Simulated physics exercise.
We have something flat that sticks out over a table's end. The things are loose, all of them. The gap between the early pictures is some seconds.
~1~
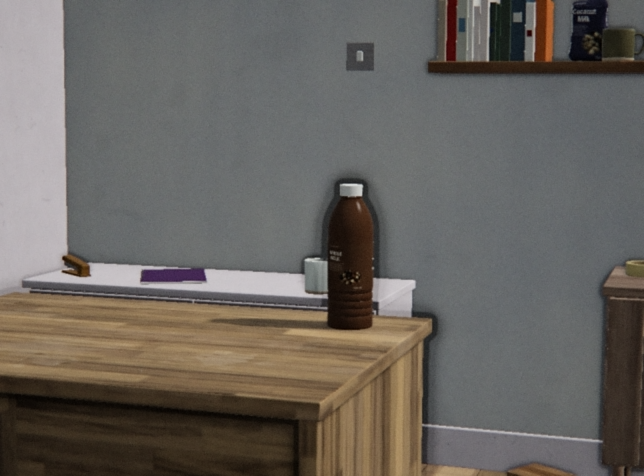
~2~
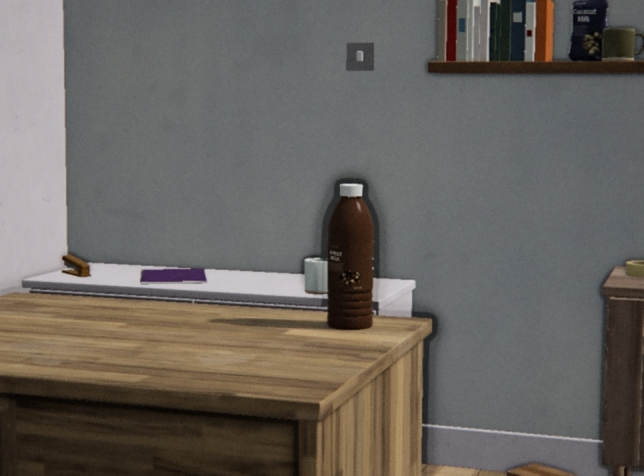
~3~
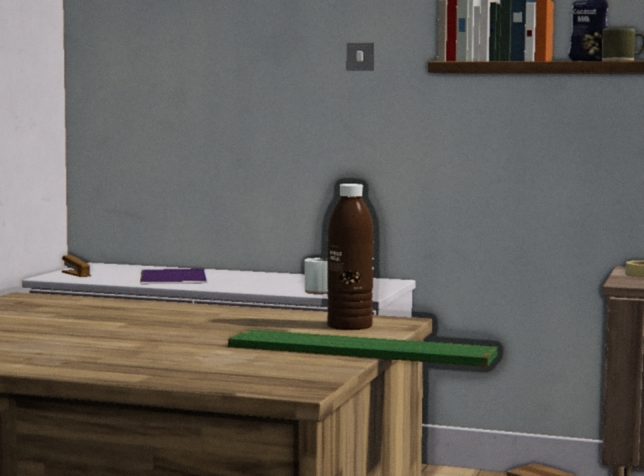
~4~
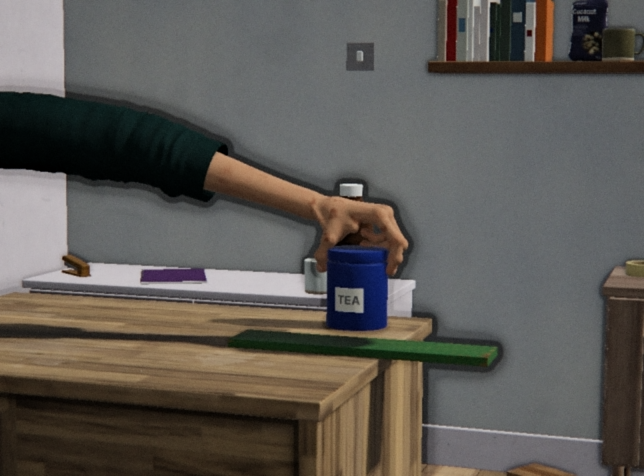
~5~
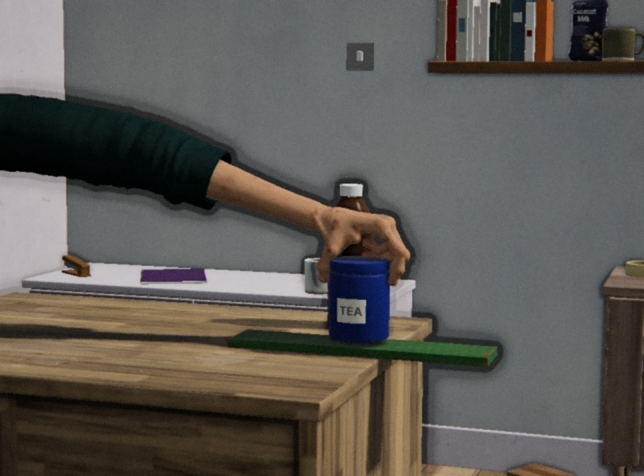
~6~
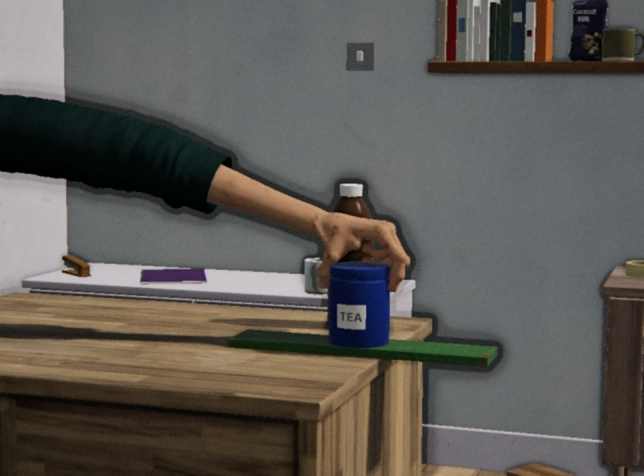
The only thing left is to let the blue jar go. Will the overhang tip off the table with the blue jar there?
No, it stays.
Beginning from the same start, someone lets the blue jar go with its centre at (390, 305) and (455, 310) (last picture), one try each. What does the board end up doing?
Trial 1 - stable; trial 2 - falls.
Then, 0.80 s on from there, no change.
Then, 1.70 s on from there, blue jar resting near (359, 304).
In the end, all 3 unmoved. At the end, from the last picture's camera, blue jar near (359, 304). The board keeps its balance.
